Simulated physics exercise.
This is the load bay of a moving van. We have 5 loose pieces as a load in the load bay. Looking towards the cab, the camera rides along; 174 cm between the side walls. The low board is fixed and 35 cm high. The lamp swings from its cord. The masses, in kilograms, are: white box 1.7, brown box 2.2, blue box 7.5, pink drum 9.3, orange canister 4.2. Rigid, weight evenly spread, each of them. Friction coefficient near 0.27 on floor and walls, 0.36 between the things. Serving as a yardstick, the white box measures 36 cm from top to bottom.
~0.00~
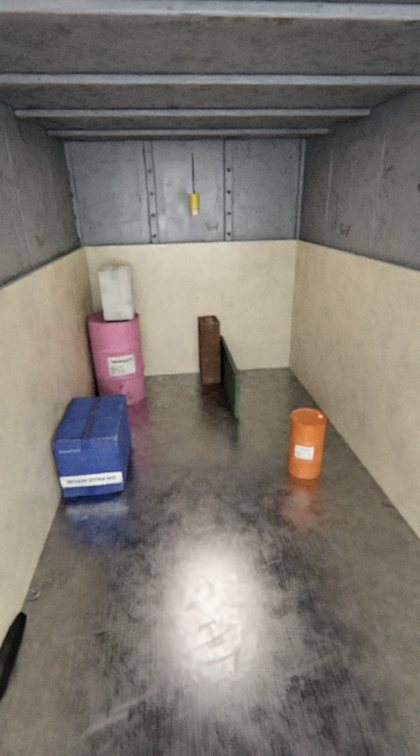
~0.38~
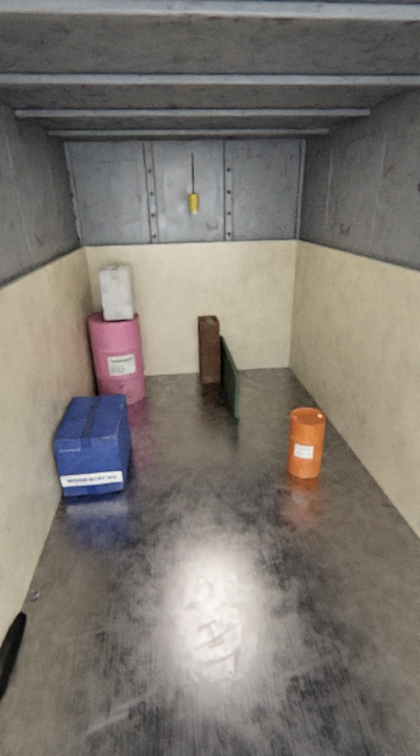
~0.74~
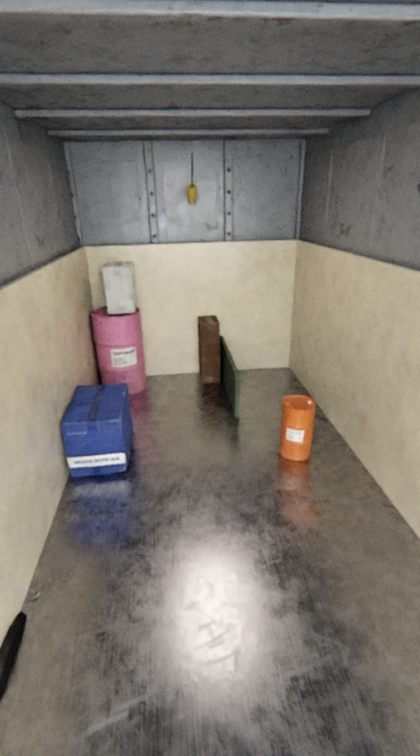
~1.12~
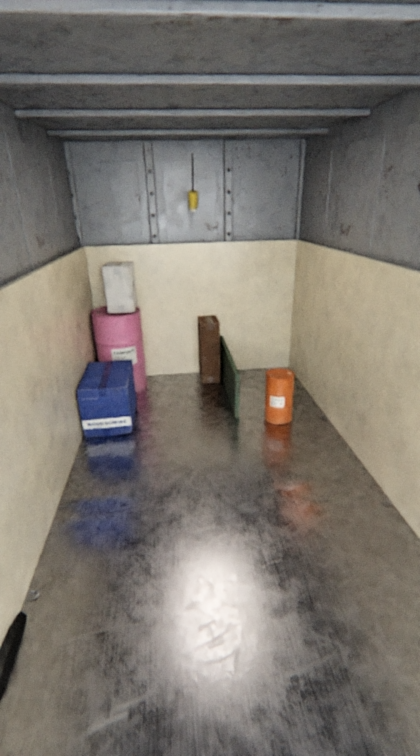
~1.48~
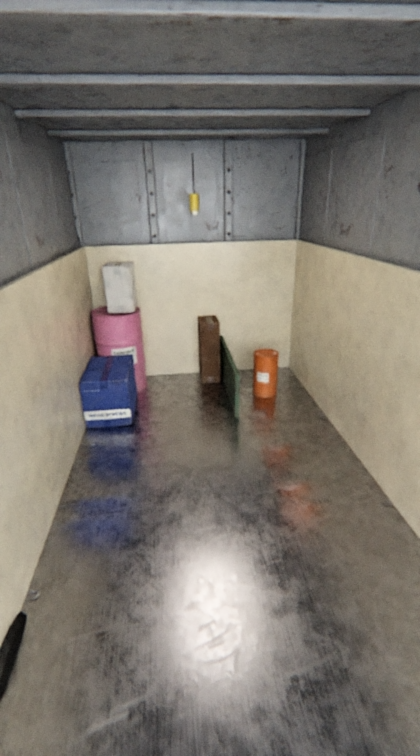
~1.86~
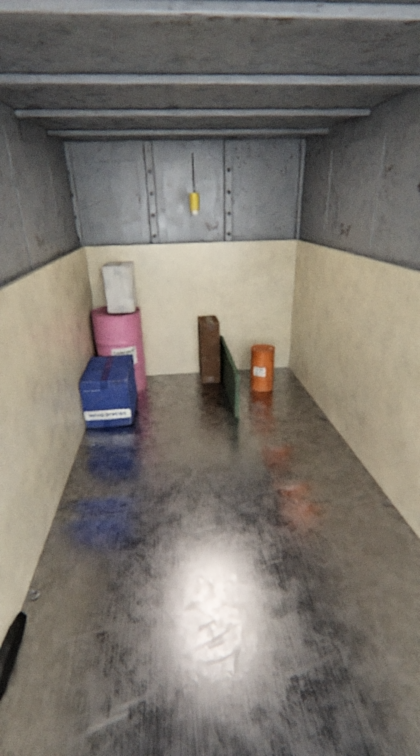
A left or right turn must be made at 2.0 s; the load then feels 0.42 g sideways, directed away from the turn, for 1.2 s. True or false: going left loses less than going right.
False.
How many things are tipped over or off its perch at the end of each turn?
Turning left 1, turning right 0.
Turning left. At 2.56 s, force 0.42 g right; white box slid 23 cm near (134, 286); brown box slid 3 cm near (212, 349); orange canister slid 115 cm.
After 3.06 s, force 0.24 g right; white box slid 62 cm near (194, 284); brown box slid 3 cm near (212, 349); pink drum slid 54 cm.
After 3.36 s, steady run; white box now off its perch; brown box slid 3 cm near (212, 349); orange canister slid 117 cm.
At rest (4.3 s), off its perch, white box; not toppled but over 15 cm from the start, blue box, pink drum and orange canister; the last one in place, give or take 15 cm. In the last view, white box near (265, 357), brown box near (212, 349).
Turning right instead, nothing is lost, 0 of 5 in all.
